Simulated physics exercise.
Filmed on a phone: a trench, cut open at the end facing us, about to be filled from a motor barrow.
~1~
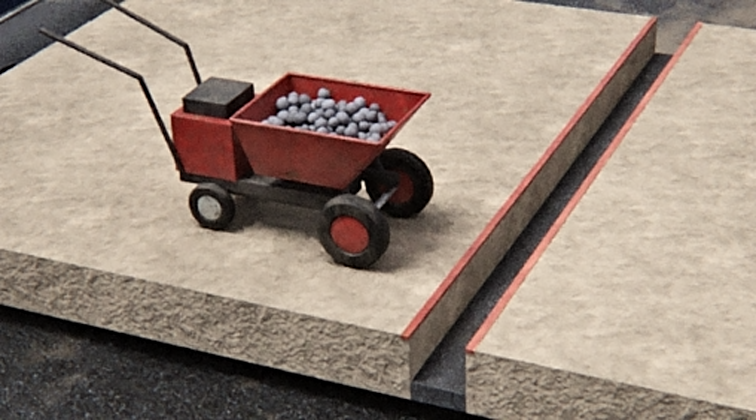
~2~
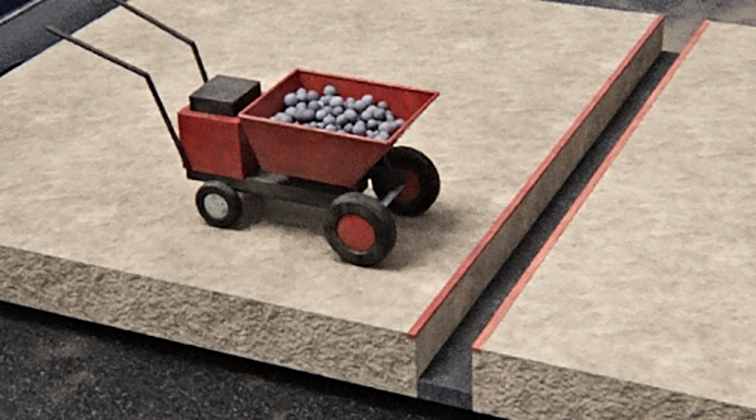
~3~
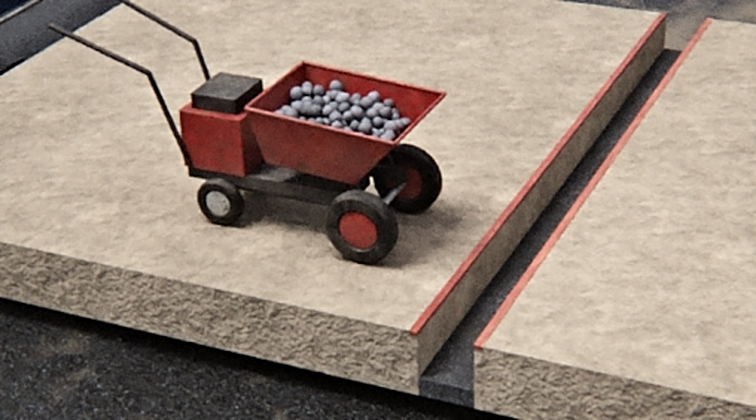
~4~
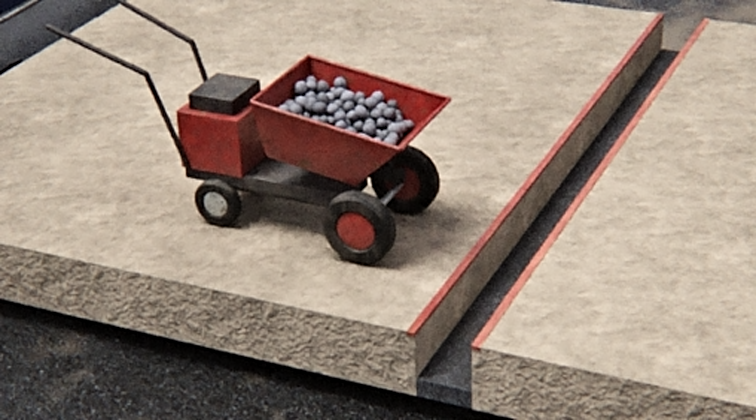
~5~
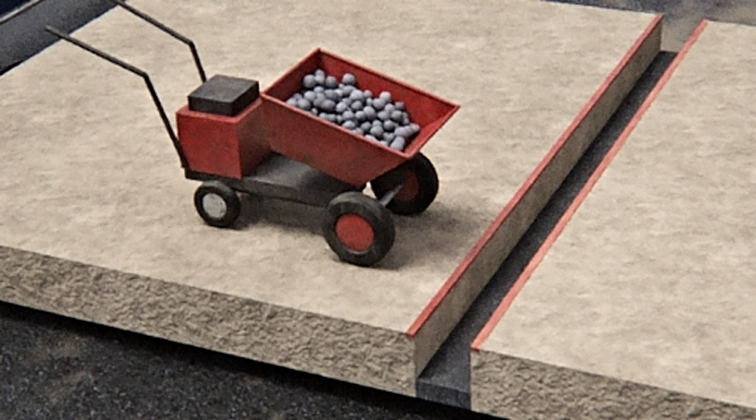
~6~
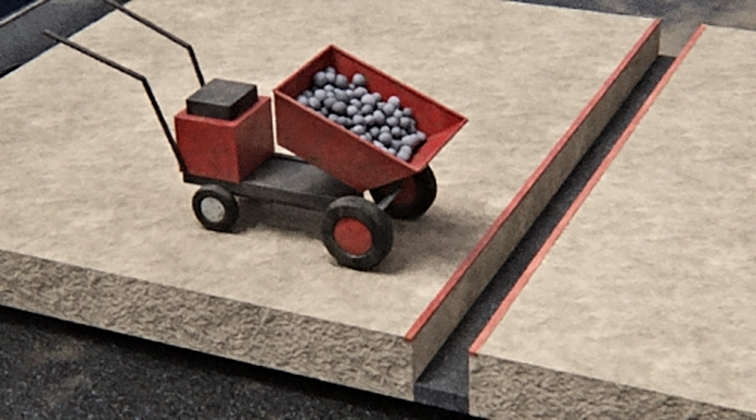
At the start, a red motor barrow loaded with round grey cobbles stands with its skip level, beside a narrow, red-edged trench in a pale slab. The skip then tilts gradually toward the trench on the right, its back rising and front lip lowering, until it is clearly tipped with the cobbles still inside.
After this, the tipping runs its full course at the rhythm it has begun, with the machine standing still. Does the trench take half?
The trench takes over half.
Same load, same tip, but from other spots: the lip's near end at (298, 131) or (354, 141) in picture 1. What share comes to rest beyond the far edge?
In turn 0 and 0 in a hundred.
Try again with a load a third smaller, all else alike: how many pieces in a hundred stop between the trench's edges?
About 100 per cent.
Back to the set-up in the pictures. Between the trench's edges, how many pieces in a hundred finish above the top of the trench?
About 0 per cent.
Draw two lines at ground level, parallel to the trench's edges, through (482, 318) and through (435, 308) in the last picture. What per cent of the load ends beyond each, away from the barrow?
About 30 and 100 per cent.
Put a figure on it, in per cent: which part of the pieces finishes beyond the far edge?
Some 15 per cent.
Shortly afterwards, skip tipped steeply; the whole lot in the skip.
Next, skip tipped right over; near two thirds in the skip; near a quarter in or heaped over the trench; only a few beyond it; only a few falling.
Some moments later, skip tipped right over; a little in the skip; the bulk in or heaped over the trench; a little beyond it.
In the end, skip tipped right over; the bulk in or heaped over the trench; a little beyond it.
